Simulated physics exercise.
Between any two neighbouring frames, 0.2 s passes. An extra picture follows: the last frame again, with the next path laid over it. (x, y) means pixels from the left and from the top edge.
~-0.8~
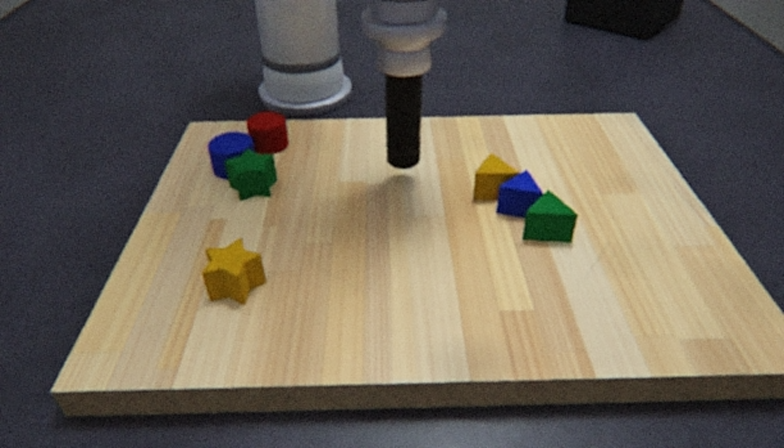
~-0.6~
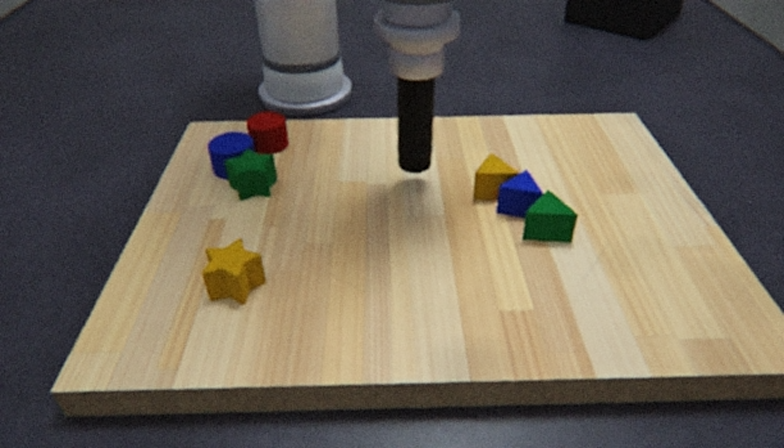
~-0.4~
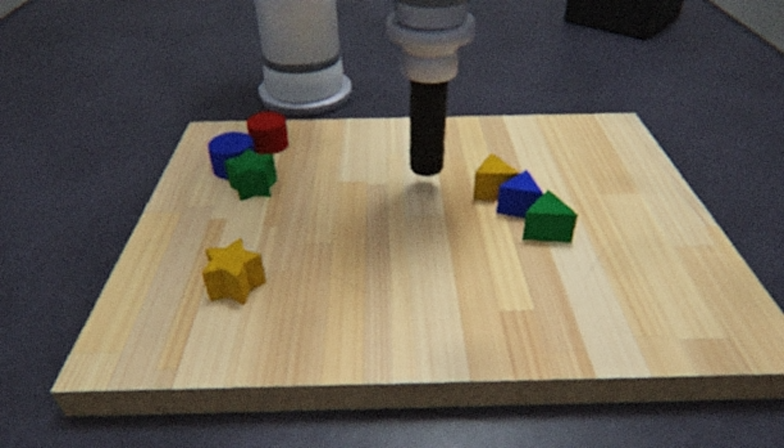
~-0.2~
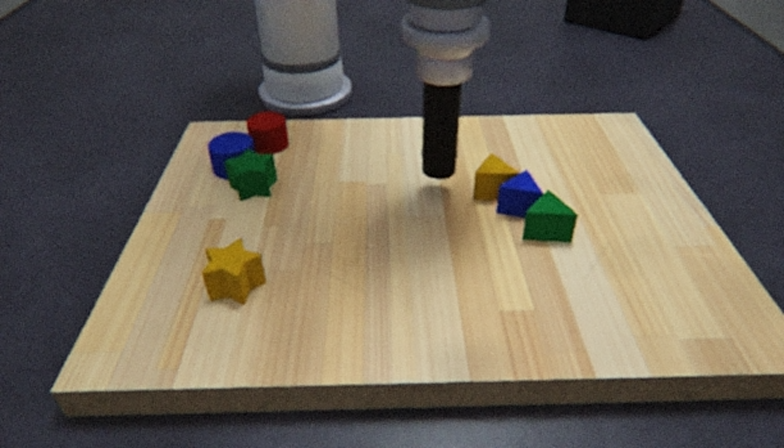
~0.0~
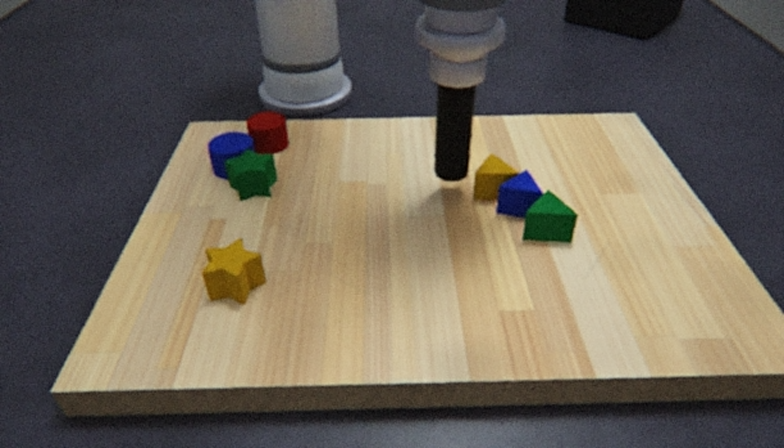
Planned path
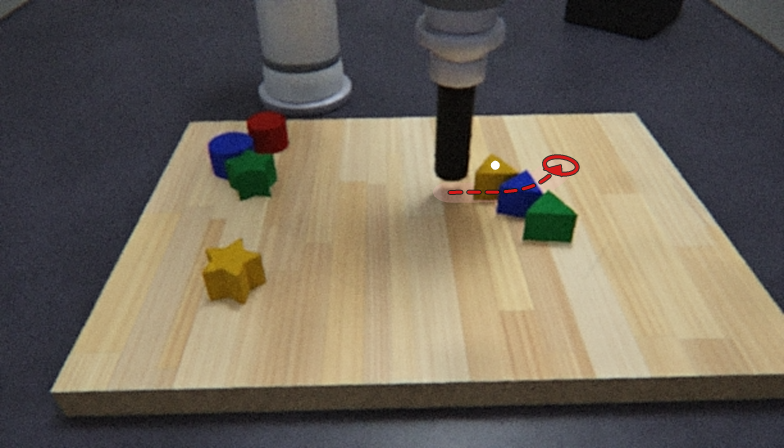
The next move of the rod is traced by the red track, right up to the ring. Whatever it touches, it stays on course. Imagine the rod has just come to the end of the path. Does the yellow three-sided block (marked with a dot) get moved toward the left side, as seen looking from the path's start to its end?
Answer: No.
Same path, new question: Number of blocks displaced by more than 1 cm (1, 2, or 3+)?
1.
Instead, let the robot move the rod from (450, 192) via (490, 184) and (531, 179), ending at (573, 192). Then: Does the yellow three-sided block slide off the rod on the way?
No - that is not the case.
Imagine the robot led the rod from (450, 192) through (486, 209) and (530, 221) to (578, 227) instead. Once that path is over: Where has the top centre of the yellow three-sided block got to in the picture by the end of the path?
Around pixel (521, 171).
Drawn move, from (450, 192) by way of (497, 192) and (537, 184) to (561, 165); the dot is on the yellow three-sided block.
The first path, step by step. One third of the way, rod at (500, 173); yellow three-sided block at (532, 164), turned 25° anticlockwise; blue three-sided block at (527, 183), turned 20° clockwise.
Two thirds of the way, rod at (541, 165); yellow three-sided block at (574, 160); blue three-sided block at (530, 183), turned 30° clockwise.
At the end, rod at (564, 147); yellow three-sided block at (585, 157), turned 15° clockwise; blue three-sided block at (530, 183), turned 30° clockwise; green three-sided block still.
